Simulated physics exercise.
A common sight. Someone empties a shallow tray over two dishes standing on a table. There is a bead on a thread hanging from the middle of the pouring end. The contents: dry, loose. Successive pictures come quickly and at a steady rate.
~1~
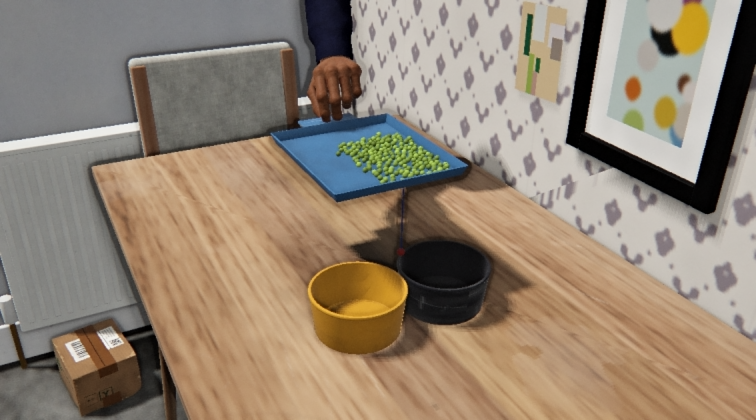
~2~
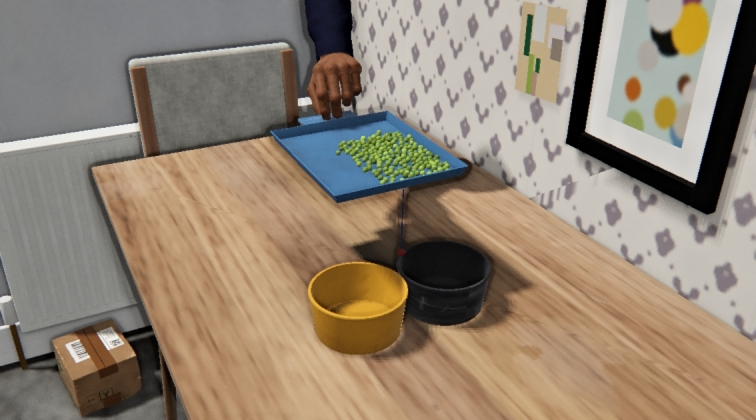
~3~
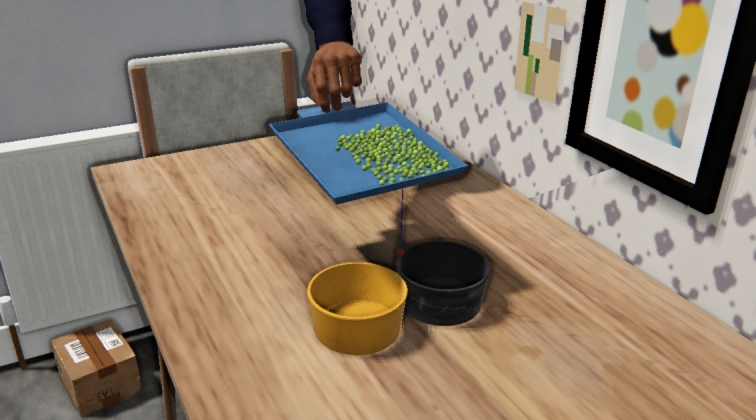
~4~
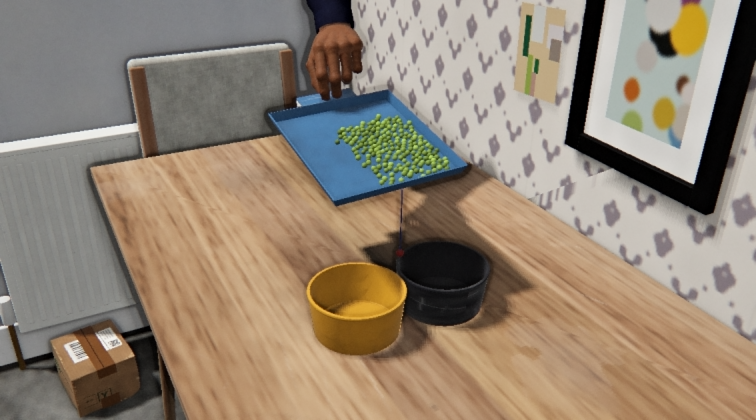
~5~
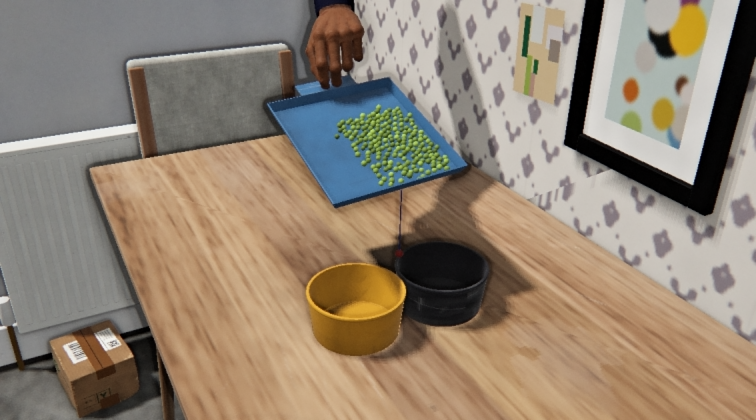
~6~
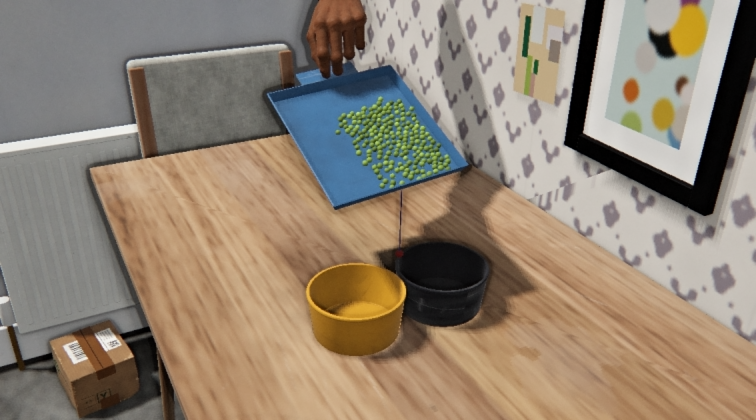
On a wooden table, a hand gradually tilts a blue tray of green peas.
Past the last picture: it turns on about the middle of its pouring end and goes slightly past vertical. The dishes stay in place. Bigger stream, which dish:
Left.
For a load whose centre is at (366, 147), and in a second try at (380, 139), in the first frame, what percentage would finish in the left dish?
80 % and 70 %.
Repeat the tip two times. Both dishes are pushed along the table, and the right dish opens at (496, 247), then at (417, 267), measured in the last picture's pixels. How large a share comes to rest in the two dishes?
Roughly 40% on the first try and 100% on the second.
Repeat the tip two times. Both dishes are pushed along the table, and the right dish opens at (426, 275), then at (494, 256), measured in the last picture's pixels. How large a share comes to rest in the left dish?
60 and 60 %.
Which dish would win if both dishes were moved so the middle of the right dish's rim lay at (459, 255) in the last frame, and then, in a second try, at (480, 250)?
Try 1 - the dish at left, try 2 - the dish at left.
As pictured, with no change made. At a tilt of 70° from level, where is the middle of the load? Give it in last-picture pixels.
In the last view, the load is centred close to (385, 195).
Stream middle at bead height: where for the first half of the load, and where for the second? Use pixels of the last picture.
Roughly at (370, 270) first, and then at (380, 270).
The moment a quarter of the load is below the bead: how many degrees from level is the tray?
Around 80°, give or take.
Shortly afterwards, tray tipped steeply; the bulk on the tray; a little in the left dish; near a quarter in the air.
Next, tray tipped past a quarter turn; the bulk in the left dish; near a quarter in the right dish; only a few outside both; only a few in the air.
Some moments later, tray tipped past a quarter turn; the bulk in the left dish; near a quarter in the right dish; only a few outside both.
In the end, tray tipped past a quarter turn; the bulk in the left dish; near a quarter in the right dish; only a few outside both.
